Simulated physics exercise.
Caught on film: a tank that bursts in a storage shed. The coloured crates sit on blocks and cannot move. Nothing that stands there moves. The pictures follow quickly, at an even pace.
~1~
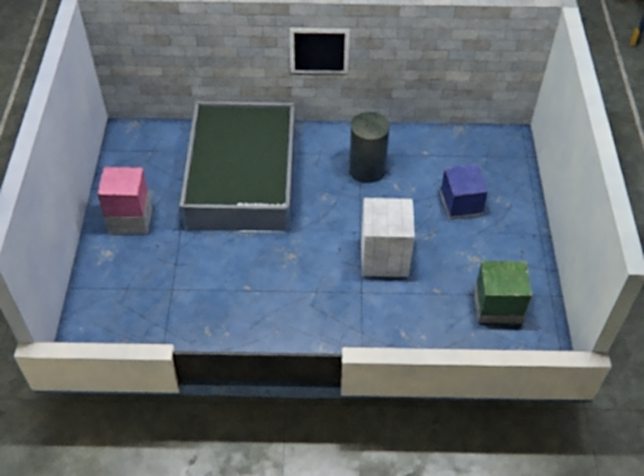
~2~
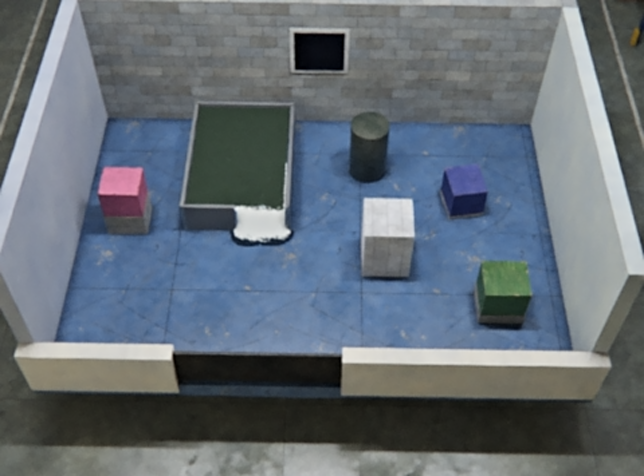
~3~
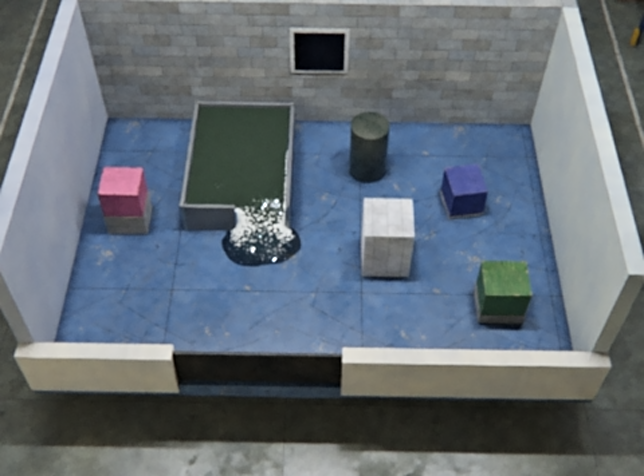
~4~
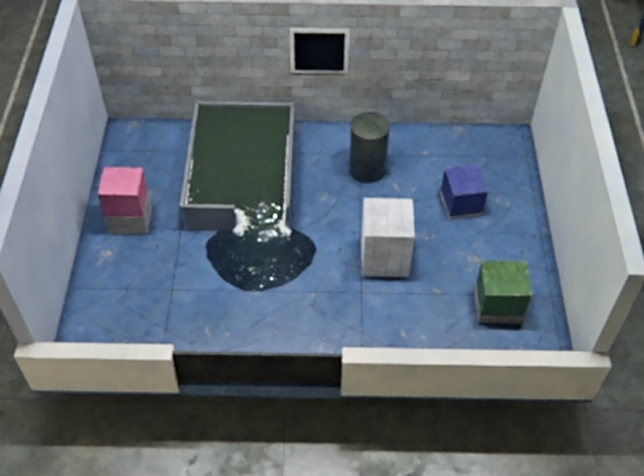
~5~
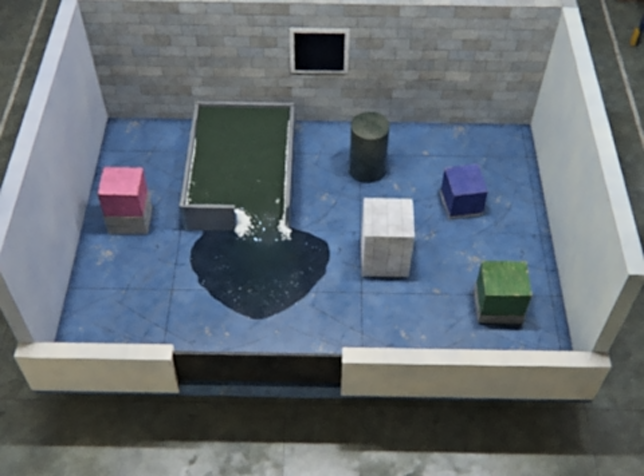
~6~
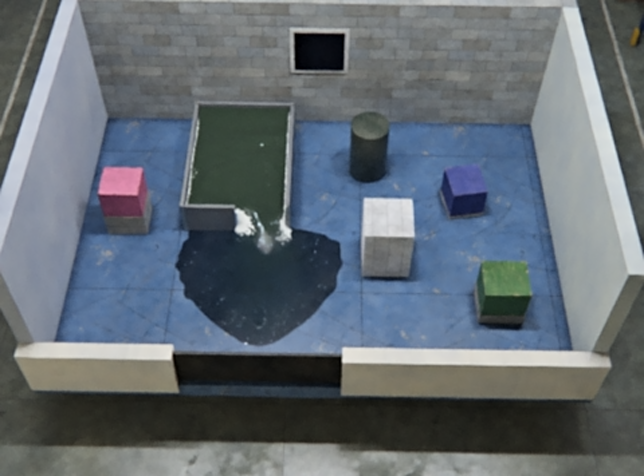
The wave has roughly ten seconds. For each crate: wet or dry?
The green crate keeps dry; the blue crate is soaked; the pink crate keeps dry.
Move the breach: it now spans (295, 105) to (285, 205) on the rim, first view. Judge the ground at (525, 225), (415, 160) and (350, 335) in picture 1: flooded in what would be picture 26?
In that order: Awash, under water, wet.
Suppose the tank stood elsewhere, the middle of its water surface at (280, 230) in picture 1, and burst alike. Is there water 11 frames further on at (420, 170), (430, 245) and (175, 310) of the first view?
In turn: Free of water, no water, awash.
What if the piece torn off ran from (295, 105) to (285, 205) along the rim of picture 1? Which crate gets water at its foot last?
That is the pink-painted one.
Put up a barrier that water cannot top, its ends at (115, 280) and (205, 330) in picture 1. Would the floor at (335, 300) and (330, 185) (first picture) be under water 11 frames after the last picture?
In that order: Covered, not flooded.
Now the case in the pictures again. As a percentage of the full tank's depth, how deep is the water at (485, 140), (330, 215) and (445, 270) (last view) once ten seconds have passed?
Roughly 12, 4 and 8 per cent, in turn.
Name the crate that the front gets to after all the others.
It is the blue one.
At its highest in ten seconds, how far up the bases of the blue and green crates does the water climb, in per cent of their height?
Near 140 and 60 in a hundred.
A moment on, water covers 20 % of the floor; the green crate not reached, the blue crate not reached, the pink crate not reached.
Next, water covers 30 % of the floor; the green crate not reached, the blue crate not reached, the pink crate not reached.
Then, water covers 35 % of the floor; the green crate water round its plinth, the blue crate not reached, the pink crate not reached.
Later, water covers 65 % of the floor; the green crate water round its plinth, the blue crate water round its plinth, the pink crate water round its plinth.
In the end, water covers 95 % of the floor; the green crate stayed above the water, the blue crate was topped, the pink crate stayed above the water.
